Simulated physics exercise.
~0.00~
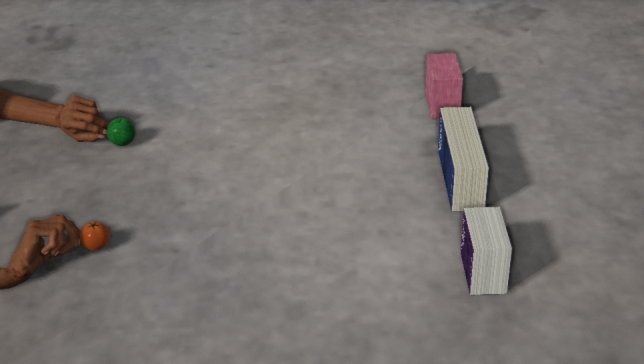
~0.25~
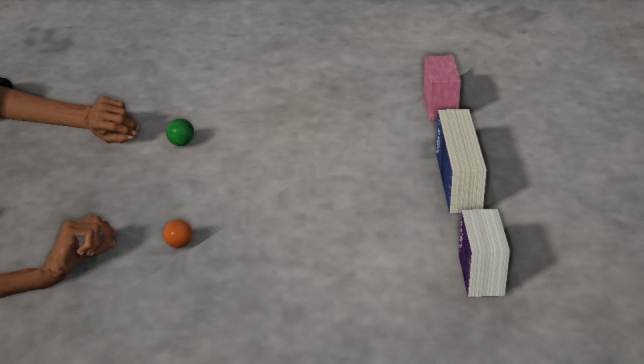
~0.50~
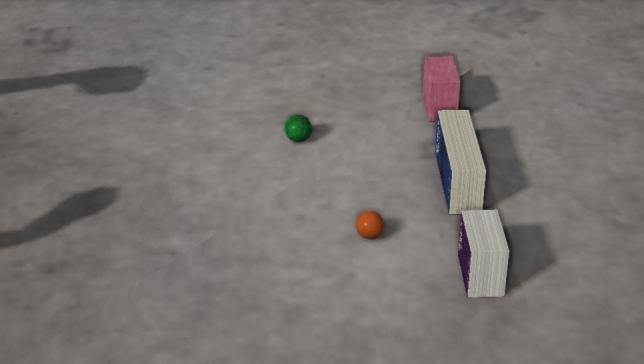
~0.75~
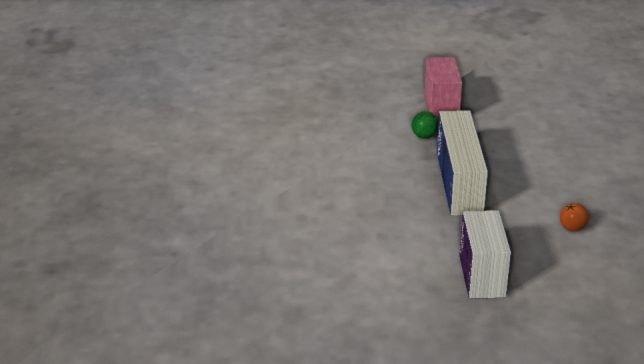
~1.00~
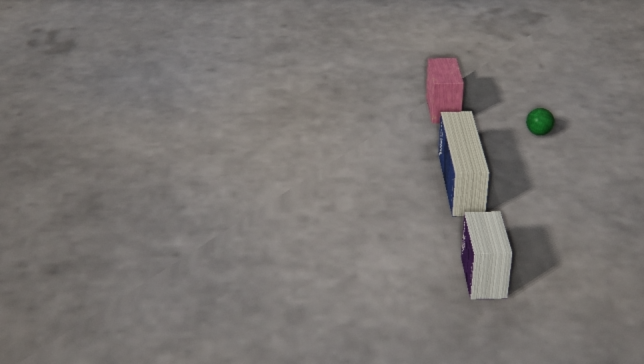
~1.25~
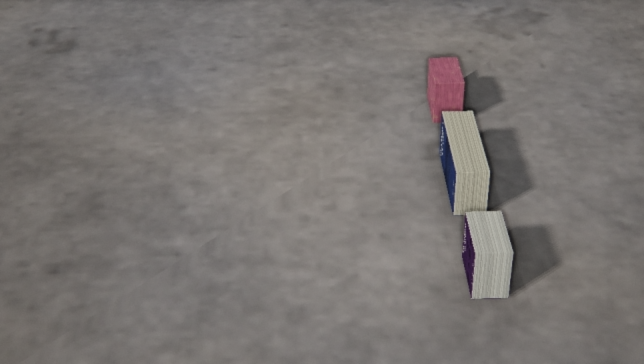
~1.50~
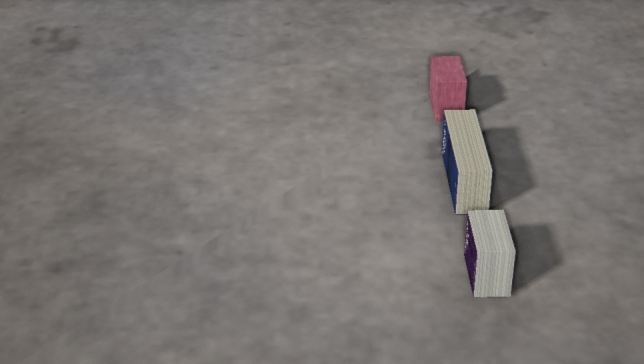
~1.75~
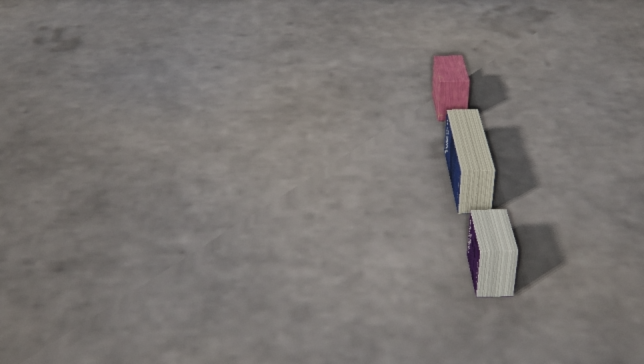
A green apple and an orange tomato, released by two hands, roll right through separate gaps.
